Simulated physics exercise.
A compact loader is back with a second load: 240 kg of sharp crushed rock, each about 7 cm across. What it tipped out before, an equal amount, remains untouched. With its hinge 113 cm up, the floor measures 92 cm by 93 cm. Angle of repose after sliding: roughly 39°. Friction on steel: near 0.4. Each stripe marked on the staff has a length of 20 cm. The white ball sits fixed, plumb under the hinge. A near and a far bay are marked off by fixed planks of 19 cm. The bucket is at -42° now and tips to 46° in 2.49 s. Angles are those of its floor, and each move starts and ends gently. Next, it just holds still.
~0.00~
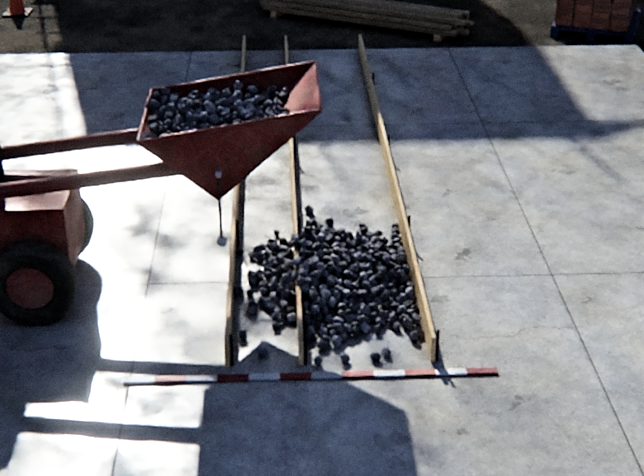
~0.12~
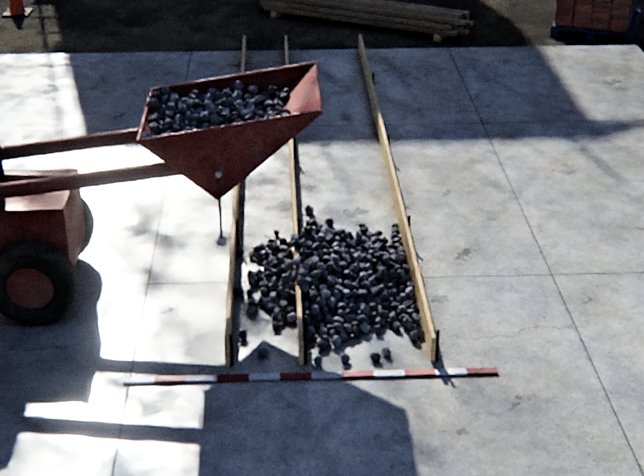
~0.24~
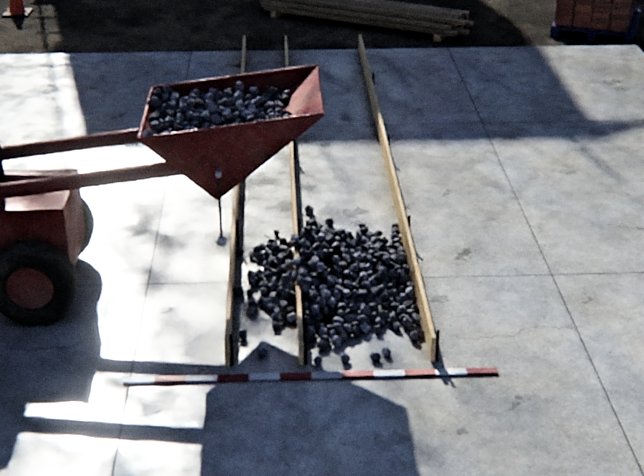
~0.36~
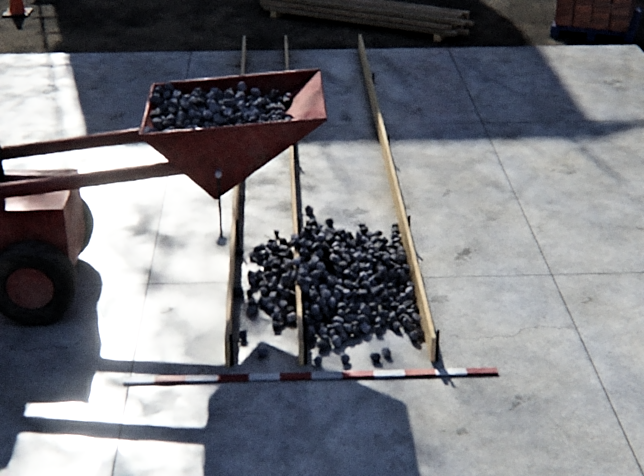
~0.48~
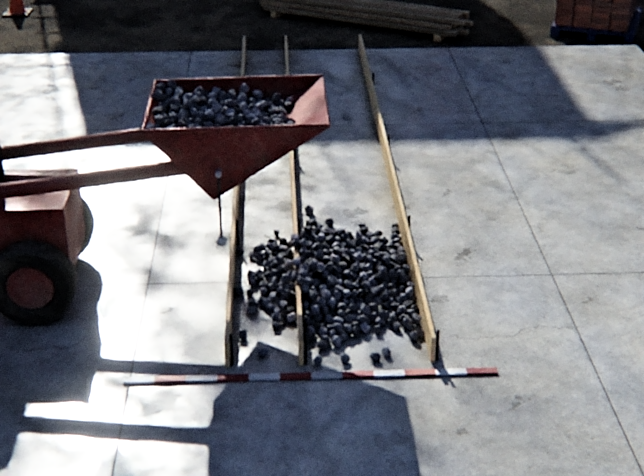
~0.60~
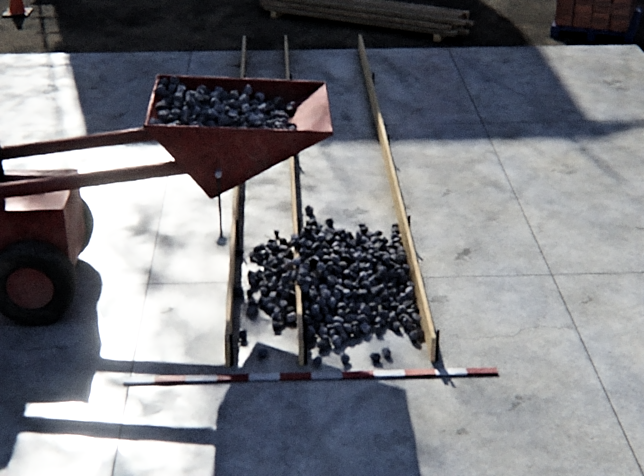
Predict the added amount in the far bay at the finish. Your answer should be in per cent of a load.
Some 89 per cent is added.
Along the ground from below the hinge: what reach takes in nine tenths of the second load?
Around 120 cm ahead of it.
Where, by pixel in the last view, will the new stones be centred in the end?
Their middle rests near (342, 266).
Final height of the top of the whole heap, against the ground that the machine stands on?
Roughly 38 cm above that ground.
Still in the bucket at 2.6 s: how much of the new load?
Roughly 10 per cent of its load.
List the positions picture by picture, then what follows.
Lip at (321, 111), floor tilted -42°, highest stones at (235, 98). The earlier load is highest near (308, 257), 23 cm above ground level, 17 % in the near bay, 83 % in the far bay, in the first picture.
The bucket is at -41°, its lip at (322, 112); the top of the load is at (236, 98); the stones move at 0.0 m/s on average, in the second picture.
The bucket is at -40°, its lip at (324, 115); the top of the load is at (209, 98); the stones move at 0.1 m/s on average, in the third picture.
The bucket is at -37°, its lip at (326, 119); the top of the load is at (183, 96); the stones move at 0.1 m/s on average, in the fourth picture.
Lip at (330, 126), floor tilted -33°, highest stones at (177, 92); the stones move at 0.1 m/s on average, in the fifth picture.
The bucket is at -29°, its lip at (333, 134); the top of the load is at (171, 89); the stones move at 0.1 m/s on average, in the sixth picture.
After 1.9 s the floor is at 32°; in per cent of one load, 98 in the bucket, 17 in the near bay, 85 in the far bay; the foremost stones are at (412, 297).
After 2.6 s the floor is at 46°; in per cent of one load, 8 in the bucket, 24 in the near bay, 168 in the far bay; the foremost stones are at (418, 291).
After 2.9 s the floor is at 46°; in per cent of one load, 0 in the bucket, 25 in the near bay, 174 in the far bay; the foremost stones are at (427, 297).
After 5.4 s the floor is at 46°; in per cent of one load, 0 in the bucket, 28 in the near bay, 172 in the far bay; the foremost stones are at (427, 291). Net gain in the far bay, 89.
